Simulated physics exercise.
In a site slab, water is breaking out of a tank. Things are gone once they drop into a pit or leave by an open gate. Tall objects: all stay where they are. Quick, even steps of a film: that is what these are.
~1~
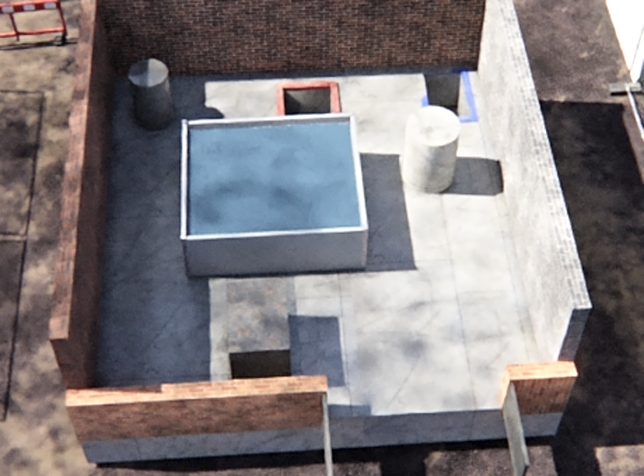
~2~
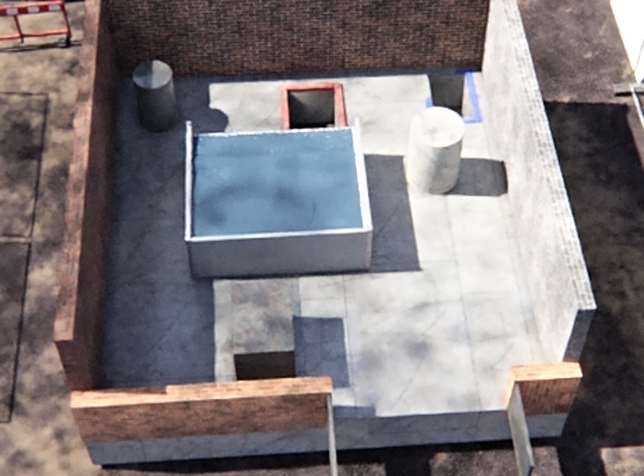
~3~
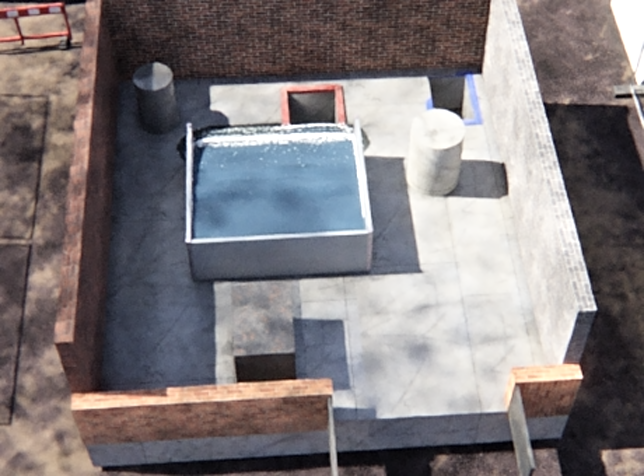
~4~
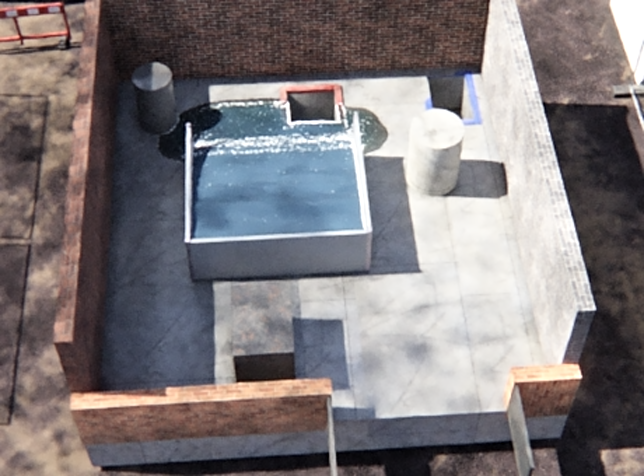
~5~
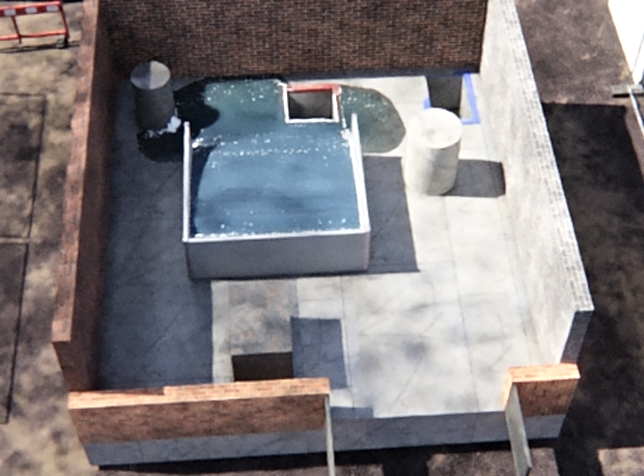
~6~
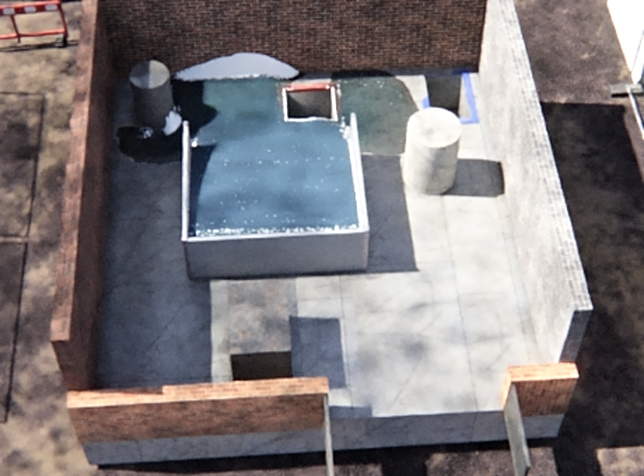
Water pouring from the far side of an open tank, spreading across a walled slab around a red-edged pit and grey cylinder.
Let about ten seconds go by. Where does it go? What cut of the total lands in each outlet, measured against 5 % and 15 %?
The gate takes in a trifling amount - short of five per cent; the red pit takes in a considerable amount - past fifteen per cent; the blue pit takes in a considerable amount - past fifteen per cent.
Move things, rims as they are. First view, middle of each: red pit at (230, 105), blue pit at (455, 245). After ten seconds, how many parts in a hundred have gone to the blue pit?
Roughly 12 per cent ends up in the blue pit.
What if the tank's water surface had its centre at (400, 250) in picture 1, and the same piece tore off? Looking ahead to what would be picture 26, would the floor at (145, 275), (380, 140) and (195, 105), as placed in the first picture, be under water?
So, first one stays dry, second one got wet, third one got wet.
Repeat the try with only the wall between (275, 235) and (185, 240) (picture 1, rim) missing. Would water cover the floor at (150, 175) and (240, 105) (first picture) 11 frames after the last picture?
Point one not reached, point two not reached.
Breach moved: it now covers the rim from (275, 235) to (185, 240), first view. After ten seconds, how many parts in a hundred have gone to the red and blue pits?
In percent: Red 6, blue 10.
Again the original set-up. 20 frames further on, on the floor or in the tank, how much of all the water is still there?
I'd put it near 62 %.
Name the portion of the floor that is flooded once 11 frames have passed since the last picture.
It should be close to 30 %.
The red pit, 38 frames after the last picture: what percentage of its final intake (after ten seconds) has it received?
Approximately 95 per cent.
A moment on, water covers 25 % of the floor; the gate 0 %, the red pit 12 %, the blue pit 0 %.
Next, water covers 30 % of the floor; the gate 0 %, the red pit 20 %, the blue pit 3 %.
Then, water covers 50 % of the floor; the gate 0 %, the red pit 29 %, the blue pit 10 %.
Later, water covers 70 % of the floor; the gate 0 %, the red pit 36 %, the blue pit 16 %.
In the end, water covers 85 % of the floor; the gate 1 %, the red pit 38 %, the blue pit 20 %.
